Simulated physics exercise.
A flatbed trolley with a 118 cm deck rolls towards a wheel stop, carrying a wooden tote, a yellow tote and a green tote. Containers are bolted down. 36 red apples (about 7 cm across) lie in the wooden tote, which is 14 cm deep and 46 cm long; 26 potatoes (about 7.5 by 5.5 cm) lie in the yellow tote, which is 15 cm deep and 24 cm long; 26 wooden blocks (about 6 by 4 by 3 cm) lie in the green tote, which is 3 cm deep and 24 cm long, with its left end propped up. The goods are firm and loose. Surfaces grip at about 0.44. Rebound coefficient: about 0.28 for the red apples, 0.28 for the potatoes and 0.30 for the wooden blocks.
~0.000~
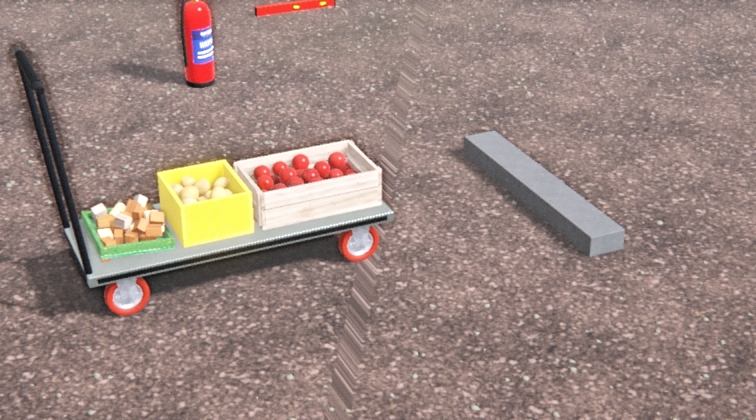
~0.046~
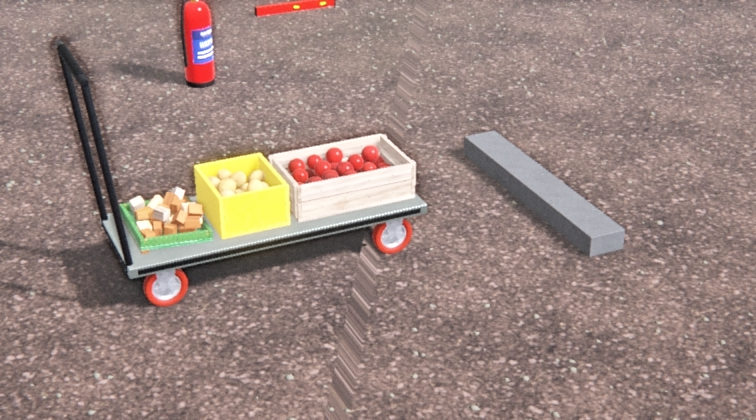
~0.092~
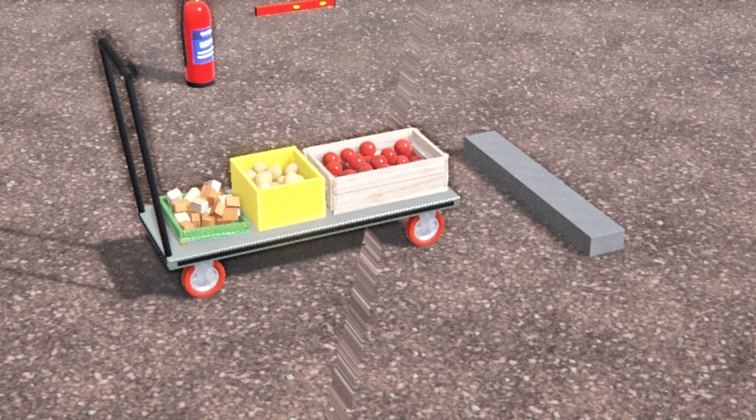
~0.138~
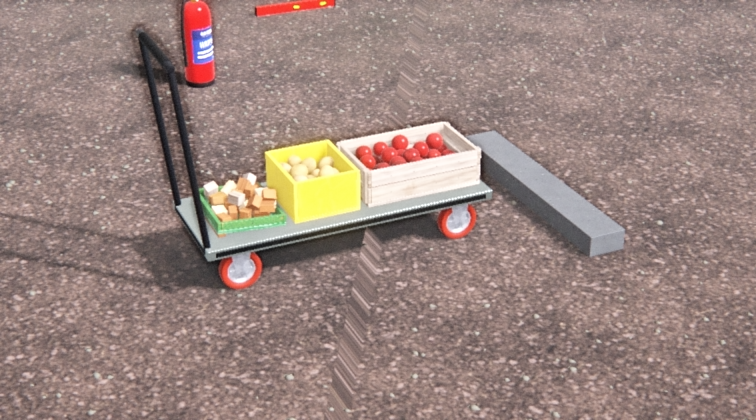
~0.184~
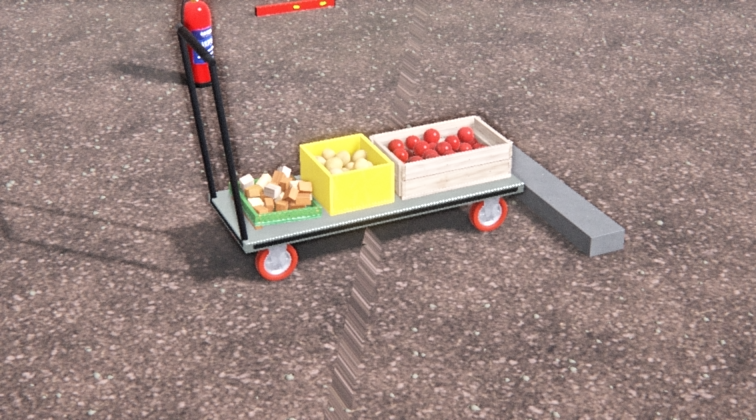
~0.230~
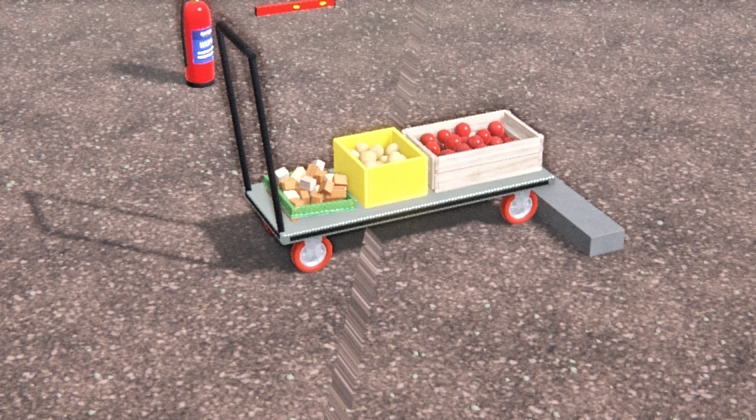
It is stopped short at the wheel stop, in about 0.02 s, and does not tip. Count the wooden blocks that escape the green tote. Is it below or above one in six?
Over a sixth of the wooden blocks leave the green tote.
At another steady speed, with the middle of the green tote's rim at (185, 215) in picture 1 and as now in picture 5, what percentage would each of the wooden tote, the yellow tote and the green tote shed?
Then wooden tote 0, yellow tote 0, green tote 20 per cent.
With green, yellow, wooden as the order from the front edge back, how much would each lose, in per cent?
Then wooden tote 10, yellow tote 10, green tote 50 per cent.
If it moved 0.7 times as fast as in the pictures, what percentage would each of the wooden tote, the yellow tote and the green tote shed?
Then wooden tote 0, yellow tote 0, green tote 30 per cent.
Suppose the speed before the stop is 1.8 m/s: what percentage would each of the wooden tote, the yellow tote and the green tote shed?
Then wooden tote 0, yellow tote 0, green tote 20 per cent.
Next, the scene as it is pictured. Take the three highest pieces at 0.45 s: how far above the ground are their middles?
About 58 cm.
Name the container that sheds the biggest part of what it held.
The green tote.
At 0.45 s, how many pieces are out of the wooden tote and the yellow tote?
About: Wooden tote 0, yellow tote 2.
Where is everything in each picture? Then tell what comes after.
In the first frame (places track the rim corner closest to us here), green tote (104, 247); wooden tote (264, 194); 75 cm to go; all still inside.
Green tote (144, 239); wooden tote (300, 186); 61 cm to go, in the second frame.
Green tote (183, 231); wooden tote (336, 179); 46 cm to go, in the third frame.
Green tote (221, 223); wooden tote (371, 172); 32 cm to go, in the fourth frame.
Green tote (258, 215); wooden tote (405, 165); 17 cm to go, in the fifth frame.
Green tote (295, 207); wooden tote (438, 158); stopping; all still inside, in the sixth frame.
After 0.33 s, the wooden tote has all 36, the yellow tote has all 26 and the green tote is down by 1 of 26.
After 0.45 s, the wooden tote has all 36, the yellow tote is down by 2 of 26 and the green tote is down by 6 of 26.
After 0.68 s, the wooden tote is down by 3 of 36, the yellow tote is down by 4 of 26 and the green tote is down by 7 of 26.
Final count (at 1.18 s), the wooden tote is down by 3 of 36, the yellow tote is down by 4 of 26 and the green tote is down by 7 of 26. Asked share, 7 of 26, 27 per cent.
